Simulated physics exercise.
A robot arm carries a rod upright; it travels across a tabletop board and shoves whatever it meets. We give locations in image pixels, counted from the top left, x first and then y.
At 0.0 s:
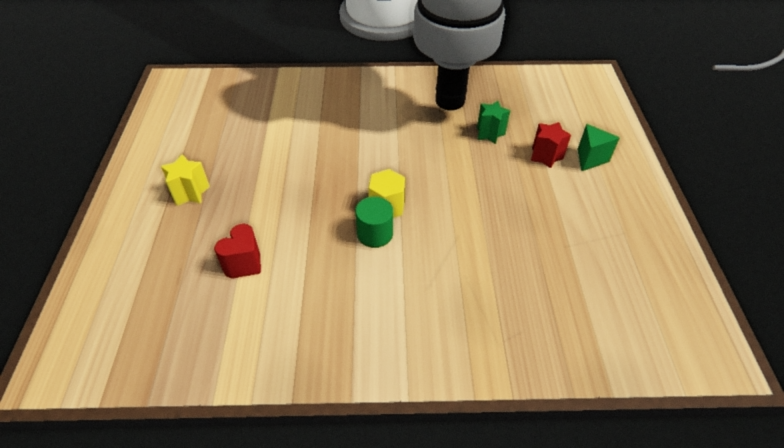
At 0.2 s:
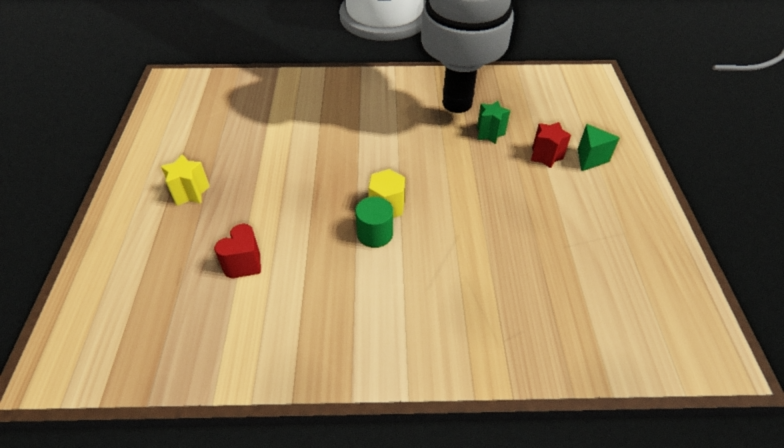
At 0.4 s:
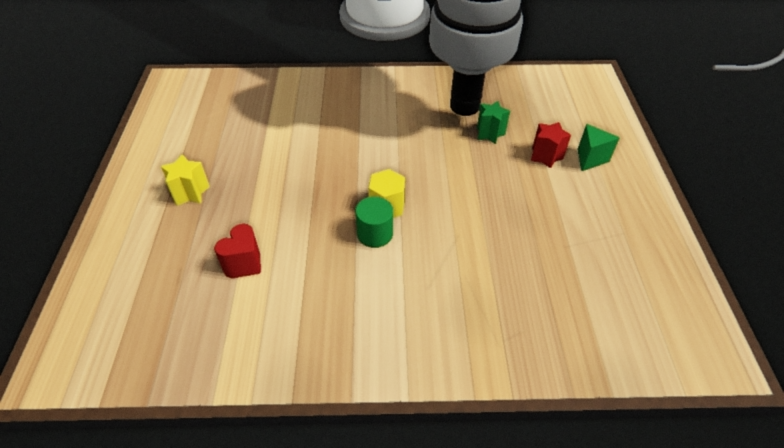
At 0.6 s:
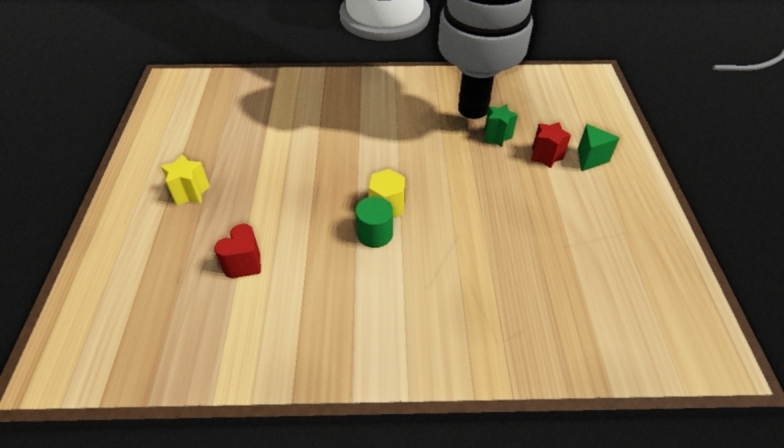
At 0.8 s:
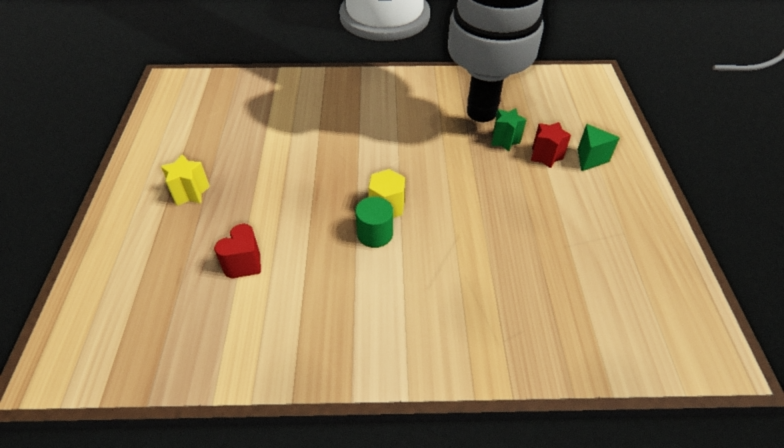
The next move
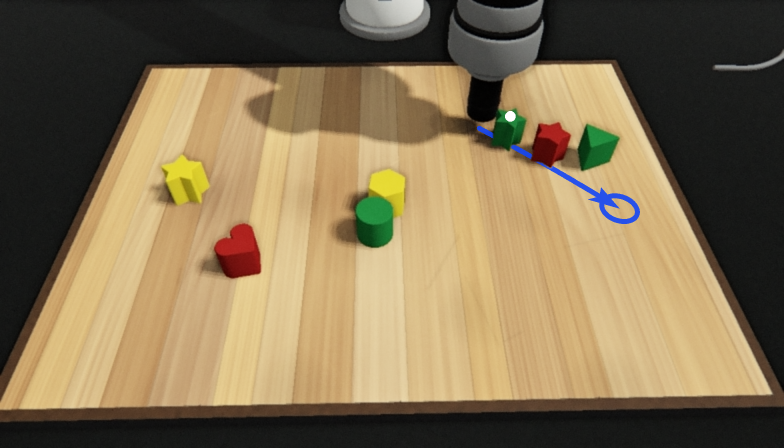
A robotic arm with a dark rod tip moved slowly rightward along the far side of a wooden board, then nudged the green star block slightly right towards the red star, while the other blocks stayed still.
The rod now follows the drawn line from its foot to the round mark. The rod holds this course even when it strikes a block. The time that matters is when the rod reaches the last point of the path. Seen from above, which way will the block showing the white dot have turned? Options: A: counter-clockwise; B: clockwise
Option B.
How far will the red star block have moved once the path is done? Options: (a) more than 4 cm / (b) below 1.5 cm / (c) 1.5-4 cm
a
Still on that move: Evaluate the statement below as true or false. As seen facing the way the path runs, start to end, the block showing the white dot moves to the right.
The statement is true.
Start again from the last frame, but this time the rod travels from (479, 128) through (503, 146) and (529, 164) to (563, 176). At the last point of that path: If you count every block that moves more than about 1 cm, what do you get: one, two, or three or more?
I count three at least.
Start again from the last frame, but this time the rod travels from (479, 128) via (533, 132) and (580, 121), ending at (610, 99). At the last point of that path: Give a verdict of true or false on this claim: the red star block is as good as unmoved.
False - the claim does not hold.
The line goes from (479, 128) directly to (619, 208); the dot is on the green star block.
On the path given first. One third of the way, rod (527, 138); green star block (554, 140), turned 30° clockwise; red star block (583, 144), turned 30° anticlockwise; green triangle (608, 137), turned 20° anticlockwise.
Two thirds of the way, rod (575, 164); green star block (598, 172), turned 50° clockwise; red star block (622, 164); green triangle (616, 139), turned 45° anticlockwise.
At the end, rod (626, 194); green star block (635, 206), turned 90° clockwise; red star block (653, 172), turned 190° anticlockwise; green triangle (616, 139), turned 45° anticlockwise.
